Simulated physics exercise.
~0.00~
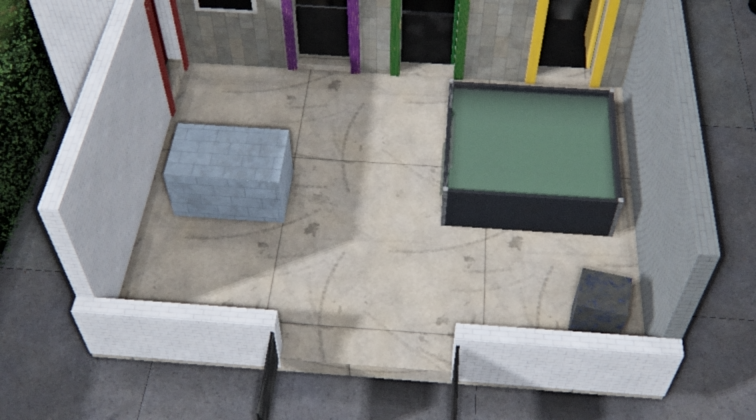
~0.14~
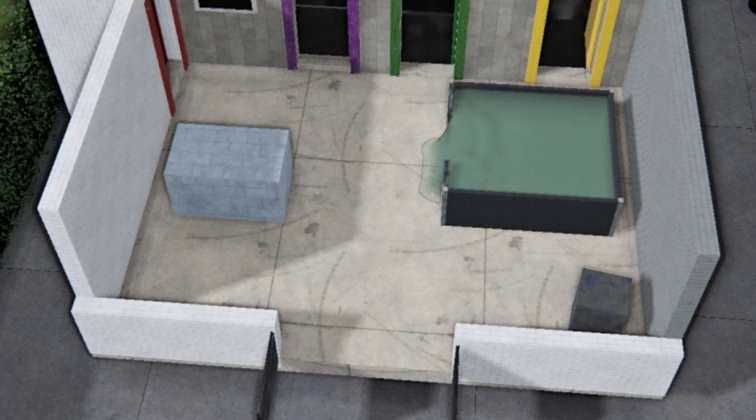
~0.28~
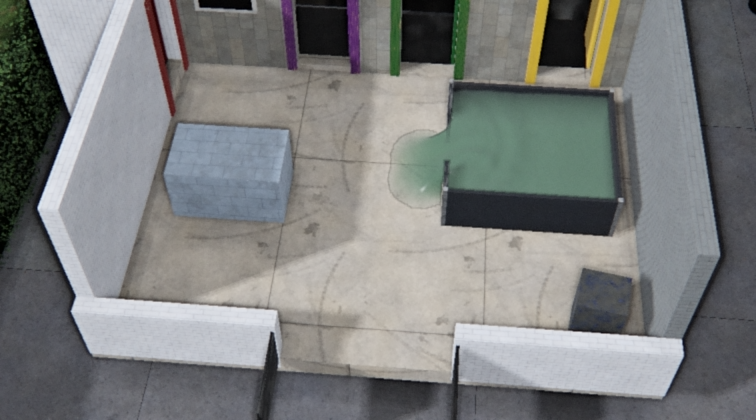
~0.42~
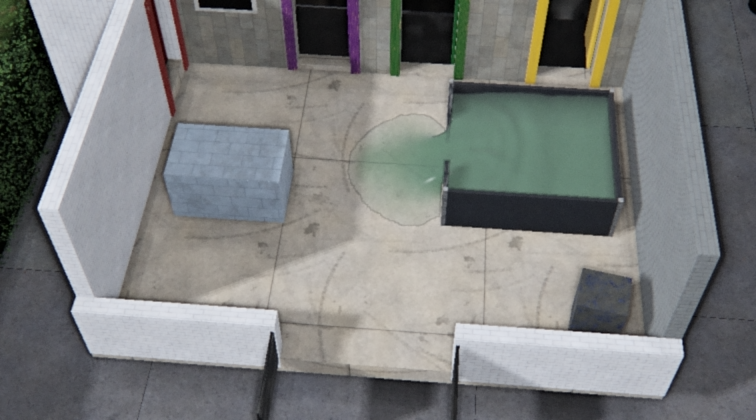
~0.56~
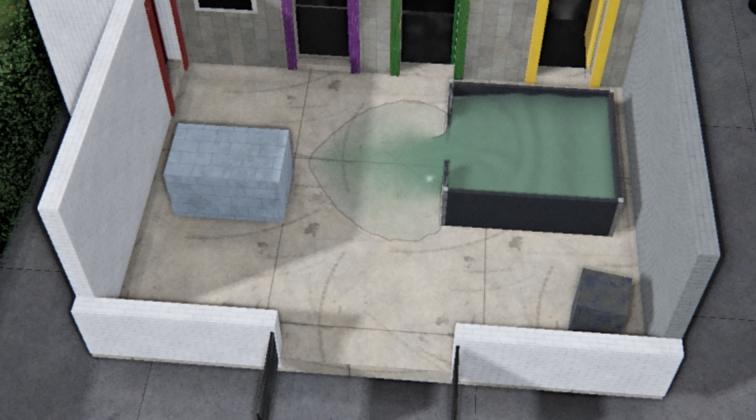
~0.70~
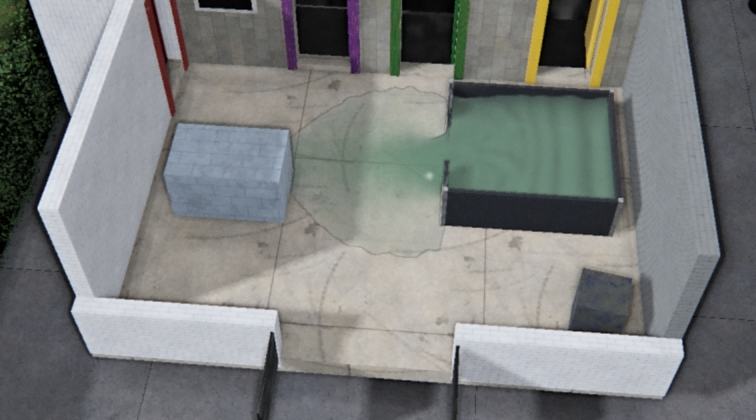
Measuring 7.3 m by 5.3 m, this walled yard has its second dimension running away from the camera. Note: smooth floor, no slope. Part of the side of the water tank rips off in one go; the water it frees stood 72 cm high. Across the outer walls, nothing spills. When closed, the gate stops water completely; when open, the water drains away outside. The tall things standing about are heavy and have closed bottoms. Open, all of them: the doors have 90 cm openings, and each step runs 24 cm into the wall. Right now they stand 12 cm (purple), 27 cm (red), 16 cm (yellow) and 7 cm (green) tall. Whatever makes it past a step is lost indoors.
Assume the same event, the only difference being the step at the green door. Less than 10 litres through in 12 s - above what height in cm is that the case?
Above about 5 cm.
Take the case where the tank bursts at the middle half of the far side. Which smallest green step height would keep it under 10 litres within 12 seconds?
Some 12.5 centimetres.
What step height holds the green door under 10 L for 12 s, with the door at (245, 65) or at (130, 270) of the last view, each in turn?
Around 24 and 16 cm respectively.
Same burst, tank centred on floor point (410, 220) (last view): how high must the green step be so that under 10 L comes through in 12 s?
Minimum: Approx. 9.5 cm.
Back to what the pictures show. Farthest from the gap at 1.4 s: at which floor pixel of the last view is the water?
Around pixel (174, 111).
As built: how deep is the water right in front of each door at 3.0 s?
Centimetres: Purple = 12, red = 35, yellow = 0, green = 2.
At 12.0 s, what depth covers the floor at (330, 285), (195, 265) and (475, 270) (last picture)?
8, 6 and 2 cm, respectively.
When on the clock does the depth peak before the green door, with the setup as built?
10.0 s.
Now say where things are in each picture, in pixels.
In the first picture, still water, 72 cm deep, in the water tank at (531, 142); the green door at (429, 31) is dry.
In the second picture, water pours out at (449, 157) and has run 0.3 m, to (424, 191); about 11 cm deep outside, 72 cm at the back.
In the third picture, the front is at (393, 179), 0.8 m from the gap at (449, 159); 1.0 m2 of floor is wet, 72 cm left at the back.
In the fourth picture, the front is at (354, 177), 1.4 m from the gap at (449, 159); 2.3 m2 of floor is wet, 72 cm left at the back.
In the fifth picture, the front is at (317, 169), 2.0 m from the gap at (449, 159); 3.8 m2 of floor is wet, 72 cm left at the back.
In the sixth picture, the gap is at (449, 159), the front 2.7 m out at a hidden place; the back of the water tank holds 68 cm; 0.7 m in a straight line remain to the green door at (429, 31).
After 1.4 s water covers 40 % of the floor, deepest (42 cm) near (437, 170); 2 cm at the green door, 0 litres in over its 7 cm step.
After 3.0 s water covers 55 % of the floor, deepest (38 cm) near (238, 76); 2 cm at the green door, 0 litres in over its 7 cm step.
After 12.0 s water covers 95 % of the floor, deepest (14 cm) near (530, 85); 6 cm at the green door, 1 litre in over its 7 cm step.
At the green door as built, the water arrived by 1.3 s and peaked near 7 cm at 9.8 s.
With a step of 4.5 cm, 14 litres would have come in within the 12 s; with 5.5 cm, 6 litres. So under 10 litres takes about 5 cm.
